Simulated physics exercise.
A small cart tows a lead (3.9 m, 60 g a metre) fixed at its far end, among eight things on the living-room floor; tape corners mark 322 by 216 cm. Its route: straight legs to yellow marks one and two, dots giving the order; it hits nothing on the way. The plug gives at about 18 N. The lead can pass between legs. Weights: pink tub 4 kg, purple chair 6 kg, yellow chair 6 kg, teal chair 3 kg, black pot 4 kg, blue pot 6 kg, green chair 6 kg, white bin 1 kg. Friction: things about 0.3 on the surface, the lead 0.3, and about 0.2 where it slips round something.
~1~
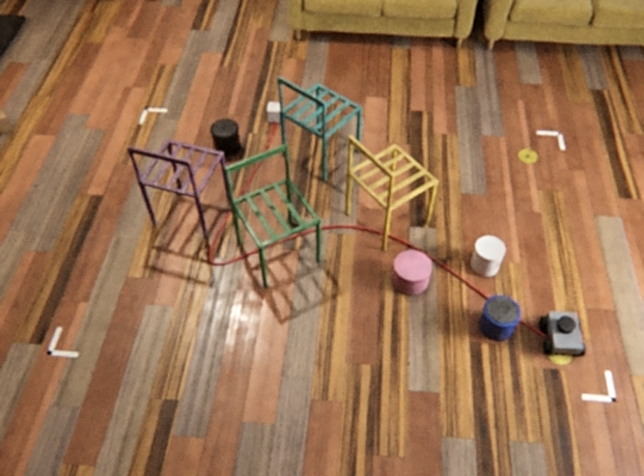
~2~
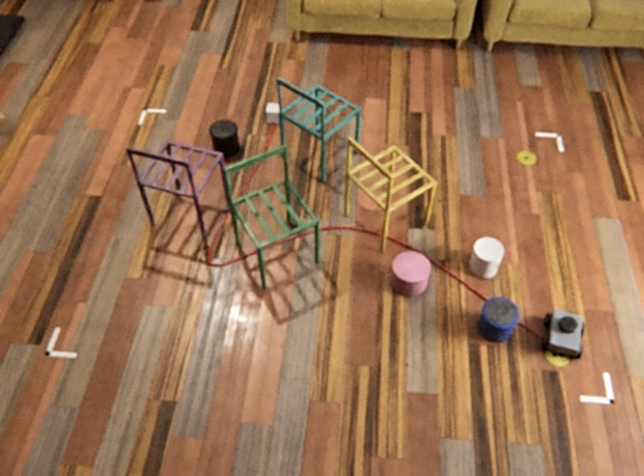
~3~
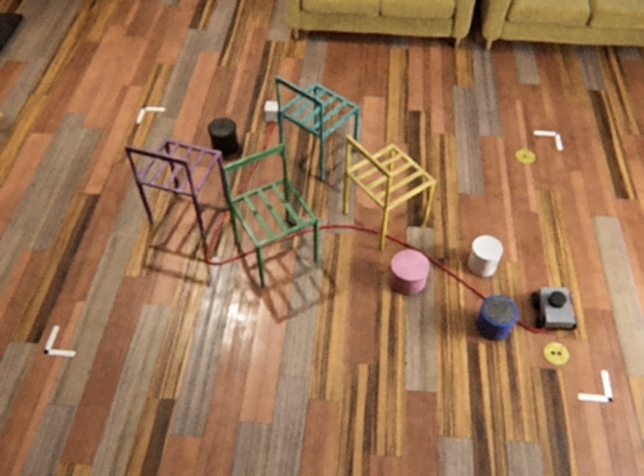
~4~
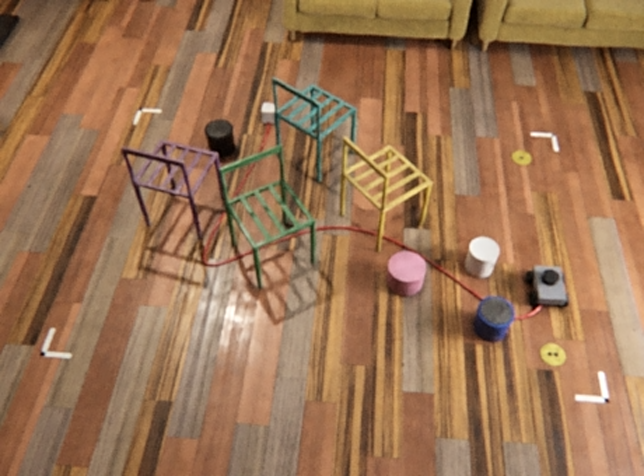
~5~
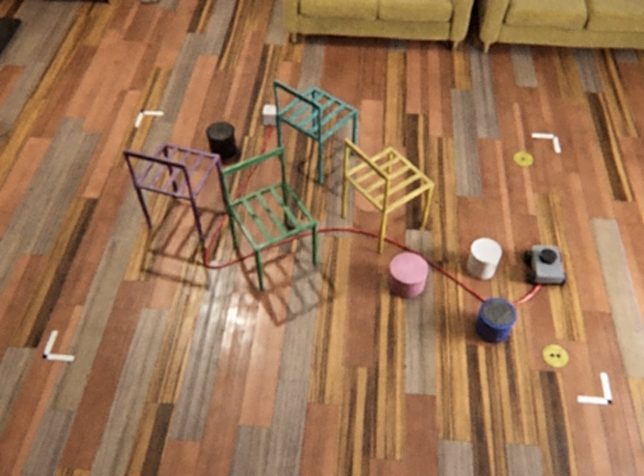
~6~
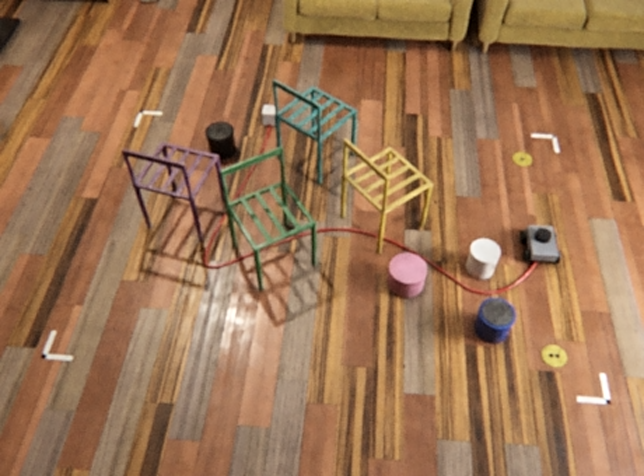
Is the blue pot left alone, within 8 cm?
Verdict: The blue pot keeps its place.
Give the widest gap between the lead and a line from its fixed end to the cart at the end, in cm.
Some 100 cm.
Next, cart at (527, 183), lead slack at the fixed end; nothing else has moved.
Then, cart at (529, 199), lead slack at the fixed end; white bin 12 cm off its start.
After that, cart at (542, 275), lead slack at the fixed end; white bin 12 cm off its start at (477, 236).
Later, cart at (555, 354), lead slack at the fixed end; white bin 12 cm off its start.
At the end, cart at (555, 354), lead slack at the fixed end; blue pot 0 cm off its start at (498, 313), white bin 12 cm off its start at (477, 236).
